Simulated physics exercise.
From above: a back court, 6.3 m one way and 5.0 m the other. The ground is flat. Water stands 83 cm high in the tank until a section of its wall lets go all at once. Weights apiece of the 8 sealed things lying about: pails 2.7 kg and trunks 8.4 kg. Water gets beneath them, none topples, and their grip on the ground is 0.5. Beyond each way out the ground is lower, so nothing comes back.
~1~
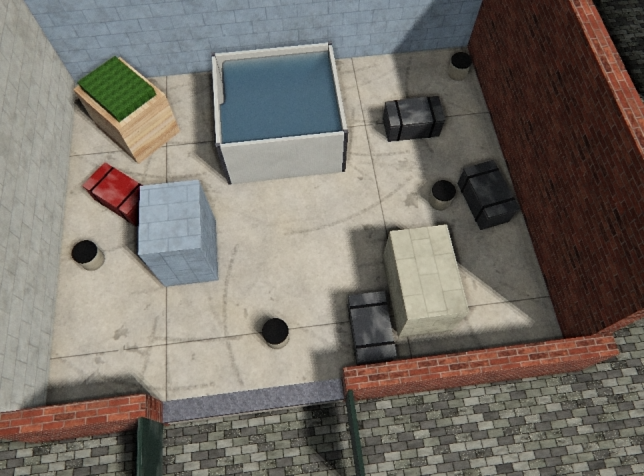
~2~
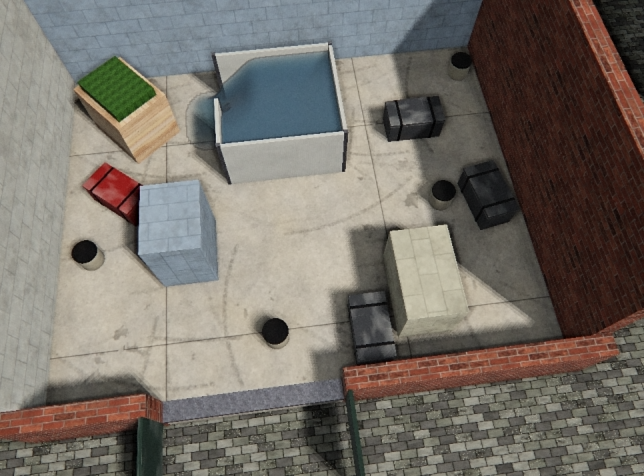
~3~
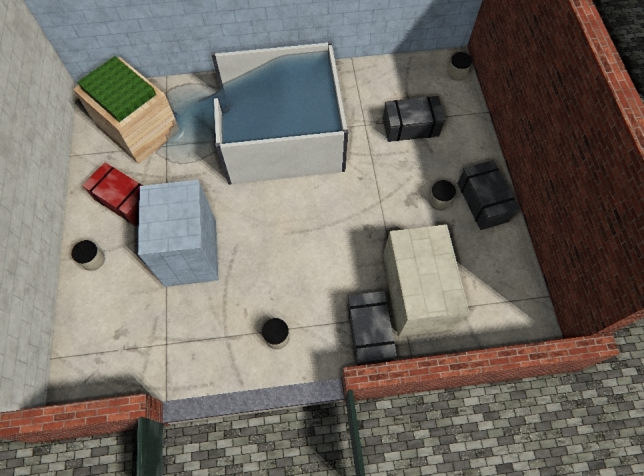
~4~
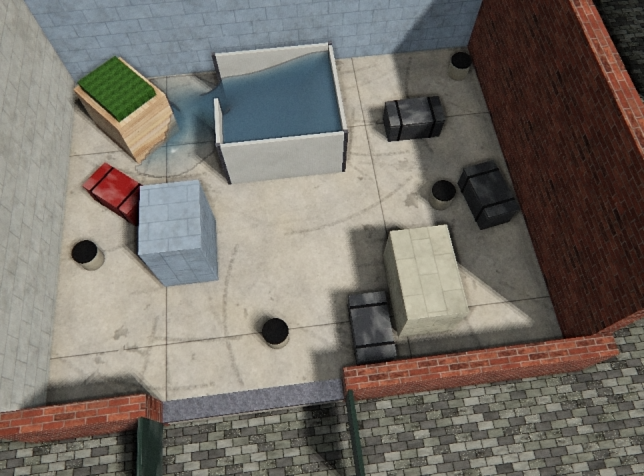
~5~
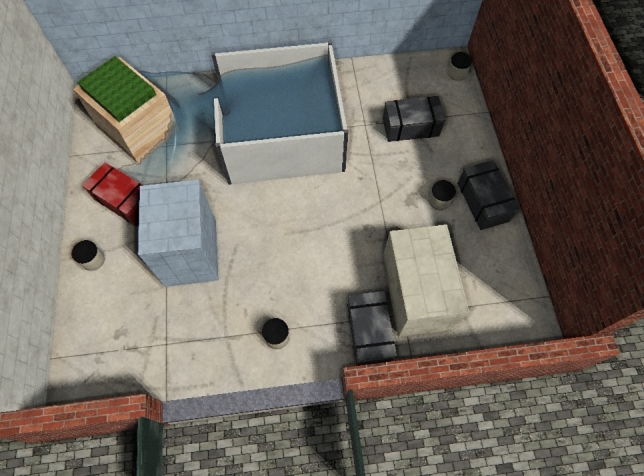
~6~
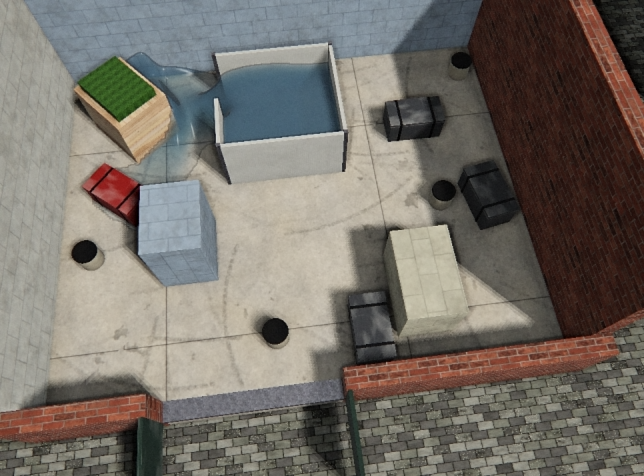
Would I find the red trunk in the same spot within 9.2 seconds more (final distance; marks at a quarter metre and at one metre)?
Red trunk ends far away.
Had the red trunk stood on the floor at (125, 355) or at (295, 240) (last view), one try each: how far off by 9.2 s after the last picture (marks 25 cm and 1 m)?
In that order: It ends far away; it travels far.
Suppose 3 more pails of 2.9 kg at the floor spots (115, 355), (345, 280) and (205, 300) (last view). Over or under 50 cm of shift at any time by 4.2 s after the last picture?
In that order: Past it, under, under.
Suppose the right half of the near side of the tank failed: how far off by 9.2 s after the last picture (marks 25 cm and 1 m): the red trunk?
In that case the red trunk stays put.
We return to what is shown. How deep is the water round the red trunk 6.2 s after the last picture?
Roughly 6 cm.
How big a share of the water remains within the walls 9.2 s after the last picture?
About 86 per cent.
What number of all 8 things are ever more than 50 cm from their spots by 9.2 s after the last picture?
I count 7.
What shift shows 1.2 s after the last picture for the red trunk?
About 120 cm.
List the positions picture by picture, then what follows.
The red trunk at (115, 187) rests on the ground; water covers 2.4 m2; 0 of 8 have shifted, in the first picture.
The red trunk at (115, 187), on the bottom; water covers 3.0 m2; 0 of 8 have shifted, in the second picture.
The red trunk at (115, 187) rests on the ground; 3.6 m2 under water; 0 of 8 have shifted, in the third picture.
The red trunk at (115, 187) rests on the ground; water covers 4.1 m2; 0 of 8 have shifted, in the fourth picture.
The red trunk at (115, 187) rests on the ground; 4.5 m2 under water; 0 of 8 have shifted, in the fifth picture.
The red trunk at (115, 188), on the bottom; 5.0 m2 under water; 0 of 8 have shifted, in the sixth picture.
Then, 1.2 s after the last picture the red trunk is near (61, 268), 1.3 m from its start, afloat; 0 of 8 are out; 2 afloat.
Then, 3.8 s after the last picture the red trunk is near (120, 330), 2.0 m from its start, afloat; 0 of 8 are out; 2 afloat.
Then, 6.2 s after the last picture the red trunk is near (356, 216), 3.2 m from its start, afloat; 1 of 8 are out; 6 afloat.
Then, 9.2 s after the last picture the red trunk is near (420, 114), 4.4 m from its start, afloat; 1 of 8 are out; 7 afloat.
